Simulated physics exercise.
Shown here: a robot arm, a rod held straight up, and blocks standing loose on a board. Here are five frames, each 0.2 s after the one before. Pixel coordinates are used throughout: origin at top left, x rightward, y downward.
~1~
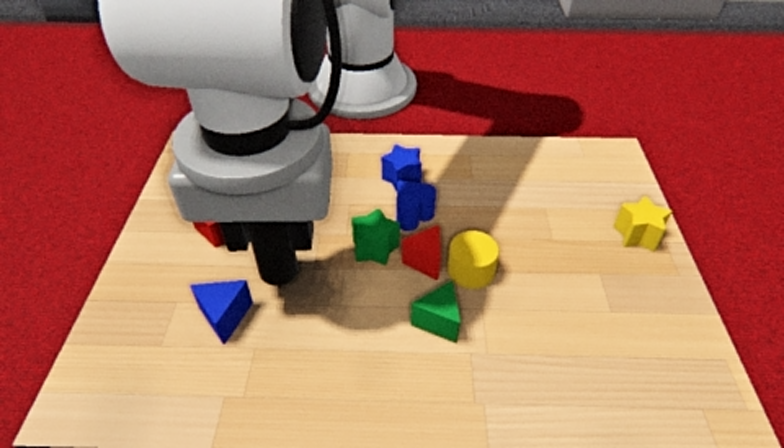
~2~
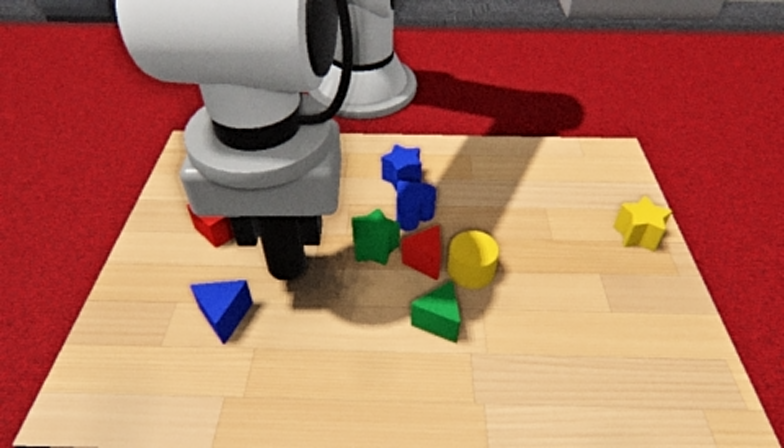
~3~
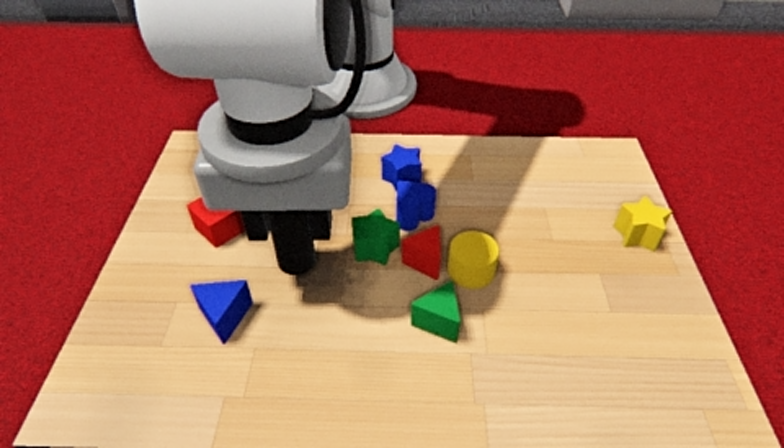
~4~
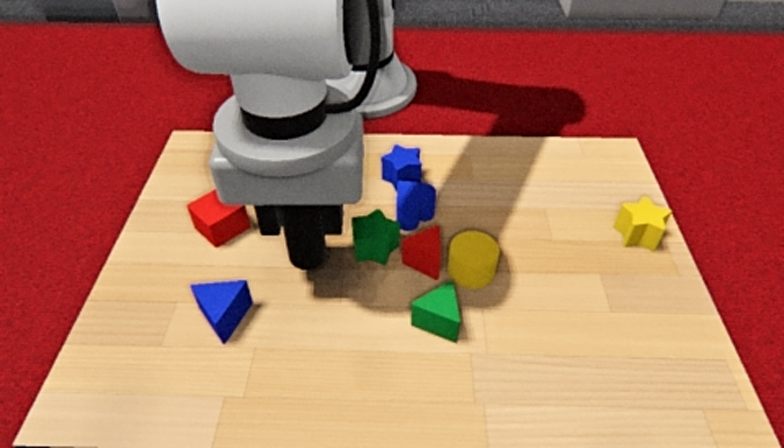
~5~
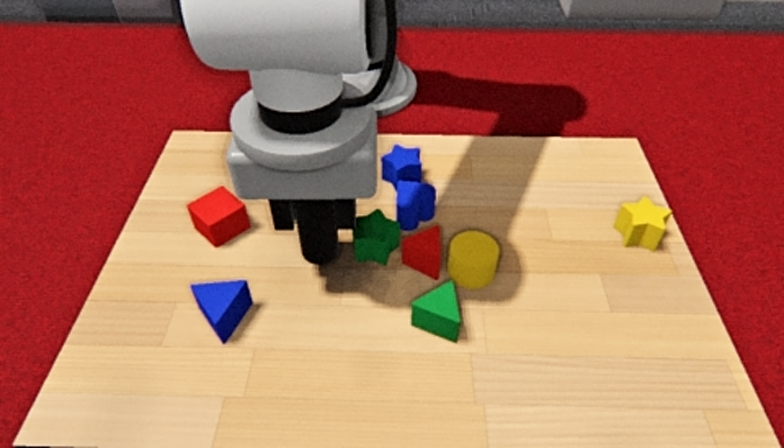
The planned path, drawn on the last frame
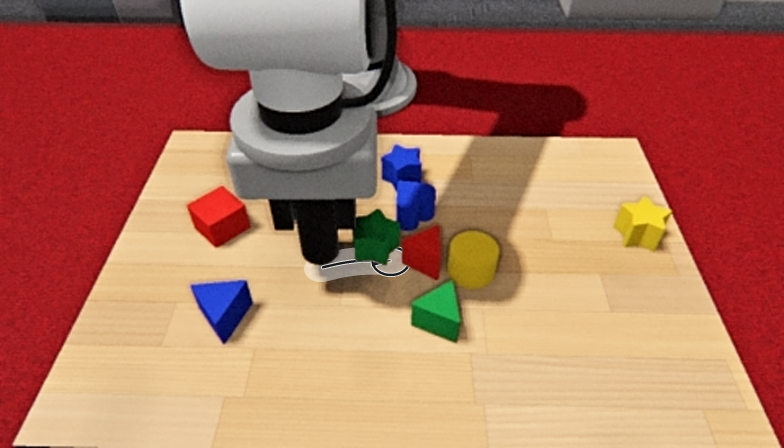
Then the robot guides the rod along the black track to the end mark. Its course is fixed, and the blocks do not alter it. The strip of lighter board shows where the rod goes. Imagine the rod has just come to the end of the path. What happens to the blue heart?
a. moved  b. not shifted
My pick is a.
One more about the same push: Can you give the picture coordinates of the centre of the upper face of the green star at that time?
It ends at (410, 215).
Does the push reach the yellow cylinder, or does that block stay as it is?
Left where it is.
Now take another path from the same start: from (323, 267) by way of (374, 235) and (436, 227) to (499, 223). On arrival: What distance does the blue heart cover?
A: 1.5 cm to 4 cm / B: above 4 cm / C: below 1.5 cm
It's B.
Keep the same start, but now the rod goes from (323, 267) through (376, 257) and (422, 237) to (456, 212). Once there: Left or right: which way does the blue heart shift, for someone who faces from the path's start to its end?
It is displaced to the left.
Drawn move, from (323, 267) through (357, 261) to (391, 261).
The first path, step by step. Halfway along, rod at (356, 246); green star at (388, 219), turned 15° anticlockwise.
At the end, rod at (391, 246); green star at (410, 215), turned 50° anticlockwise; blue heart at (418, 185), turned 15° anticlockwise; red triangular block at (434, 240); yellow cylinder still.
